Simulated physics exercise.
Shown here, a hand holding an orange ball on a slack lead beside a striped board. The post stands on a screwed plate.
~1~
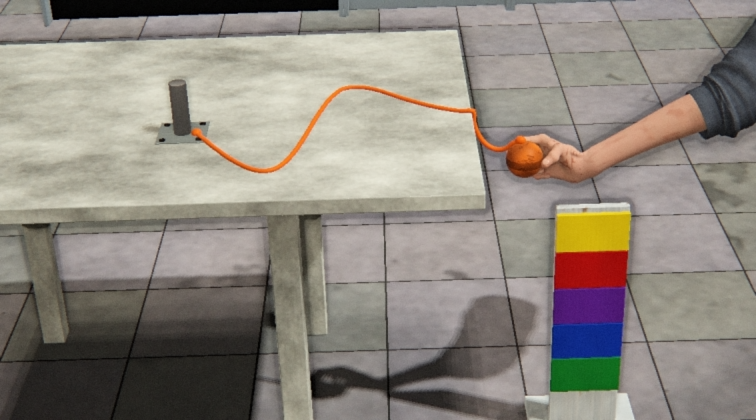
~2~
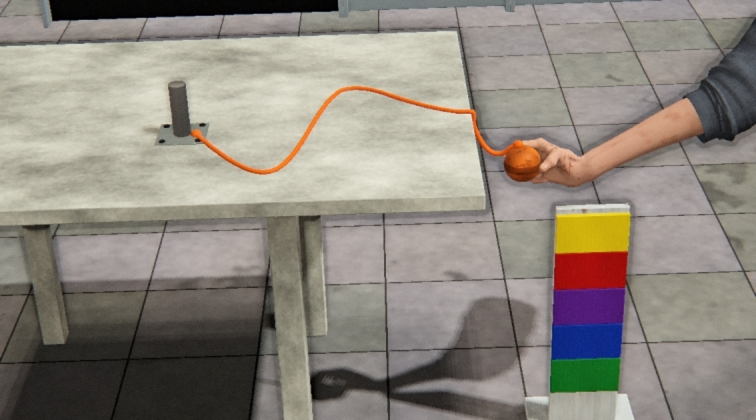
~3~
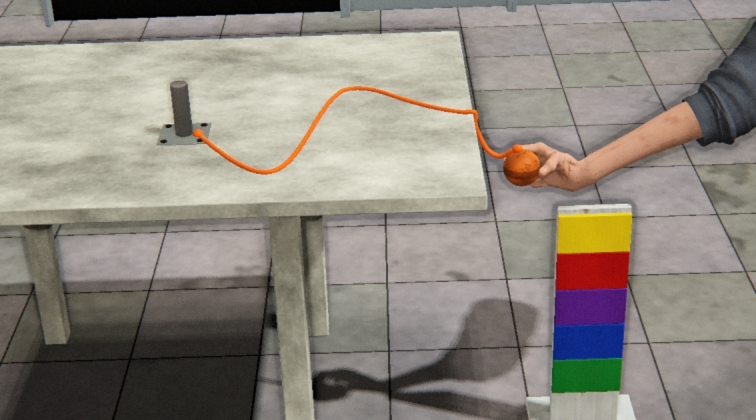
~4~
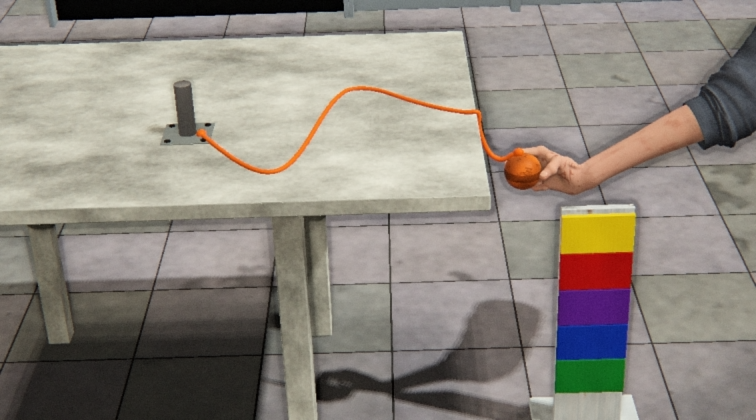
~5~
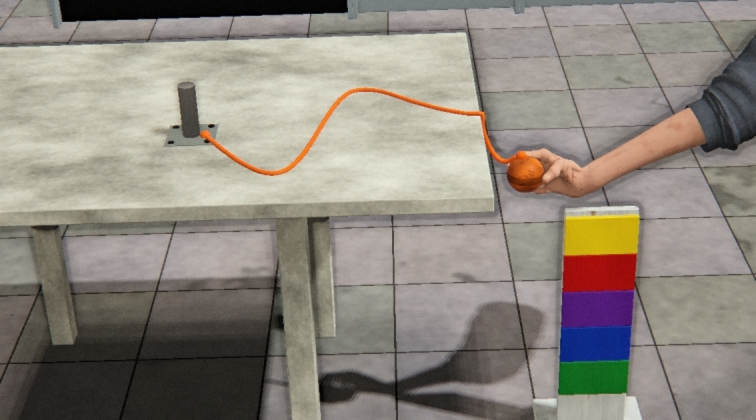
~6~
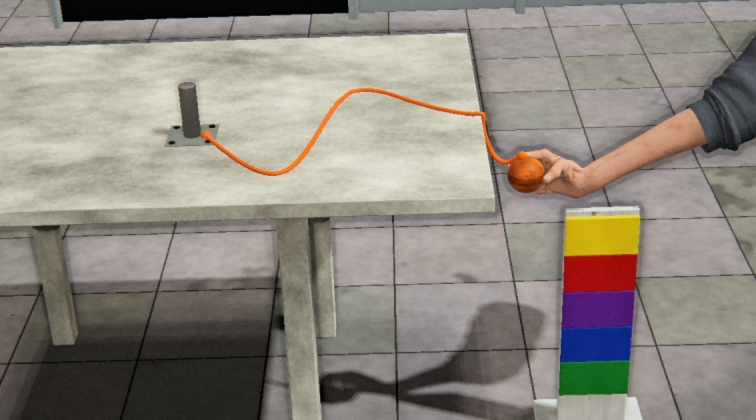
Hand holding an orange ball on a slack orange cord beside a striped board, staying nearly still as the view shifts slightly.
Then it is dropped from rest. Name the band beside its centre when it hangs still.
The green one.
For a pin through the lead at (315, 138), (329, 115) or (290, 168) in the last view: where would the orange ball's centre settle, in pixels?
The places are (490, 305), (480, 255) and (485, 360).
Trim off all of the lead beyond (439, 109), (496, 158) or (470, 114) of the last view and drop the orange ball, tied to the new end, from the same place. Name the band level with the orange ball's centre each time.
One after the other, red; blue; purple.
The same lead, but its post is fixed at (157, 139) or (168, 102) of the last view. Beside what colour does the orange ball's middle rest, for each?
One after the other, blue; blue.
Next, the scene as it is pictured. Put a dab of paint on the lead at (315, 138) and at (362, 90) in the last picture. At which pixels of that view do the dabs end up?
At (415, 135), then (484, 196).
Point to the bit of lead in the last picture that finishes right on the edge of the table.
At (332, 110), roughly.
Soon after, ball near (512, 353); level with blue.
Then, ball near (456, 403); level with green.
Further on, ball near (498, 387); level with green.
At rest, ball near (478, 396); level with green. The lead holds its middle at green.
